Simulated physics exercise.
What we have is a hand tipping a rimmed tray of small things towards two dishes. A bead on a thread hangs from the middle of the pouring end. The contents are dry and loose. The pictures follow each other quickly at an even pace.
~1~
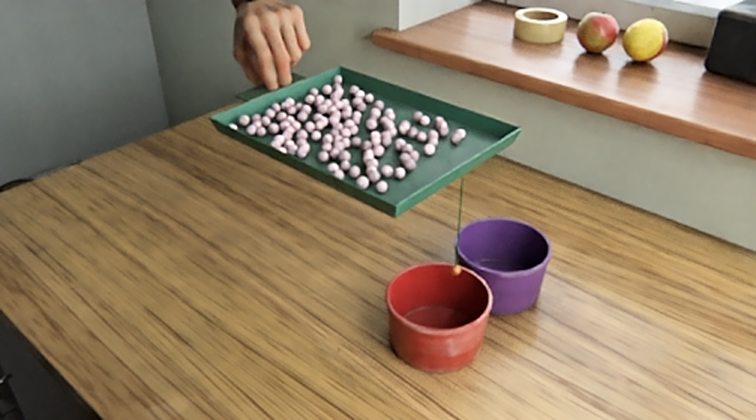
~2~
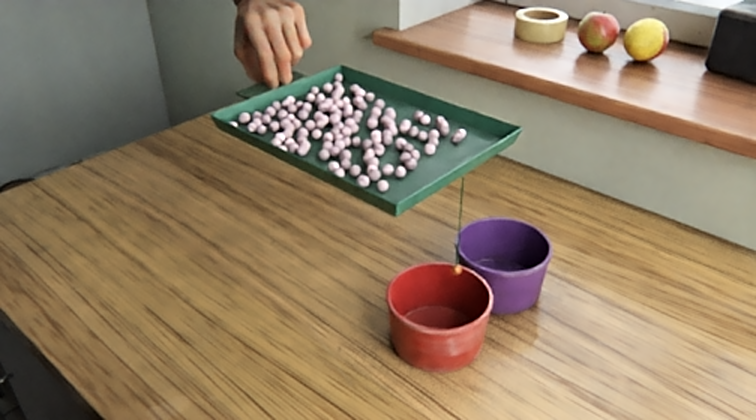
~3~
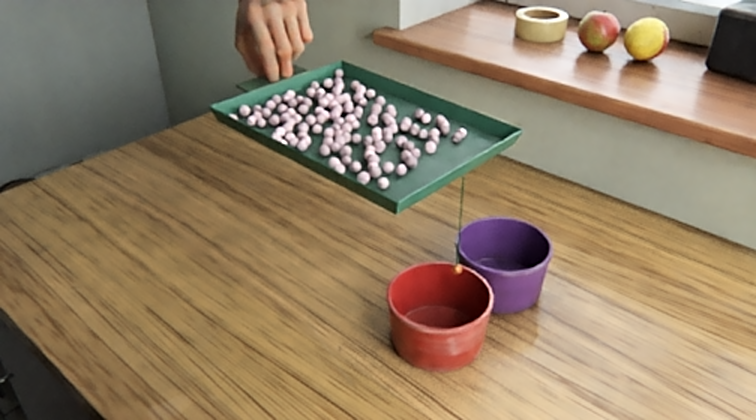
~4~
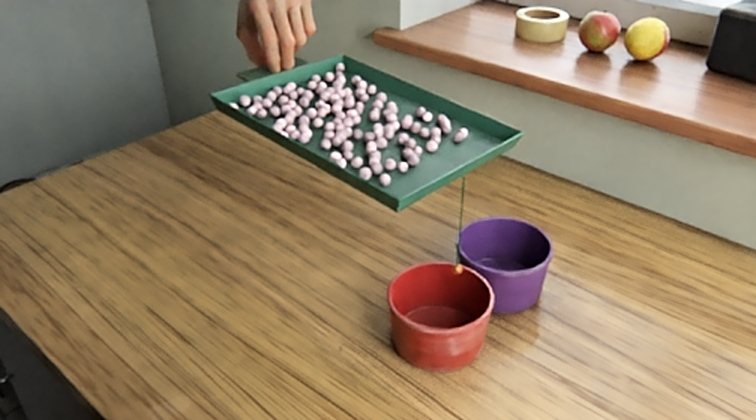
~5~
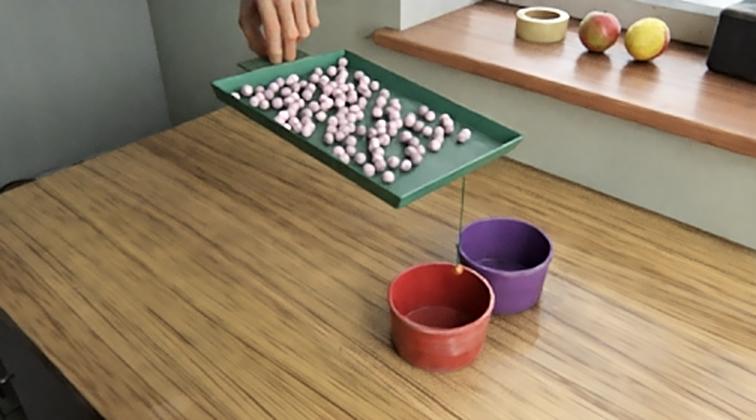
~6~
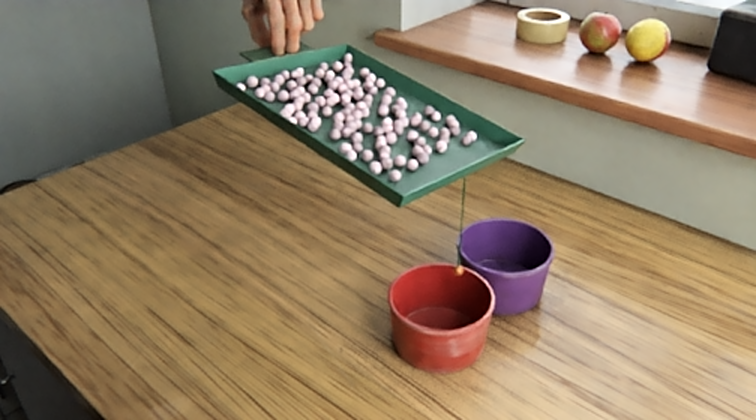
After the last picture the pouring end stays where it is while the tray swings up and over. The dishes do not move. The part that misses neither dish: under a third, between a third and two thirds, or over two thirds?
Caught overall: Over two thirds.
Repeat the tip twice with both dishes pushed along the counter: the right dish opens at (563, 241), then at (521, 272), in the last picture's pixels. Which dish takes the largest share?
The first try: The right one. The second: The right one.
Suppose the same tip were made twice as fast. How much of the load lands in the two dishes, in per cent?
It comes to 70 per cent or so.
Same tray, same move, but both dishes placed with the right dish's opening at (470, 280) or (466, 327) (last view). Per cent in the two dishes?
Roughly 0 per cent, and 0 per cent.
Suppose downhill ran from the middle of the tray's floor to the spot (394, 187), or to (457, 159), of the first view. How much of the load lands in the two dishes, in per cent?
The first gives 10 %, the second 50 %.
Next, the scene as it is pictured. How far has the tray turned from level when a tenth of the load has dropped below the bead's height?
Roughly 50°.
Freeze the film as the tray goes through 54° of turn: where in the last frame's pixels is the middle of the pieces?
At about (488, 150).
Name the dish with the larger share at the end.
The winner is the right one.
Soon after the last picture, tray tipped steeply; most on the tray; a small part in the right dish; a stray few outside both; a small part in the air.
A little later, tray tipped right over; a stray few on the tray; nearly all in the right dish; a stray few outside both; a stray few in the air.
Later still, tray tipped past a quarter turn; nearly all in the right dish; a stray few outside both.
At rest, tray tipped past a quarter turn; none in the left dish; nearly all in the right dish; a stray few outside both.
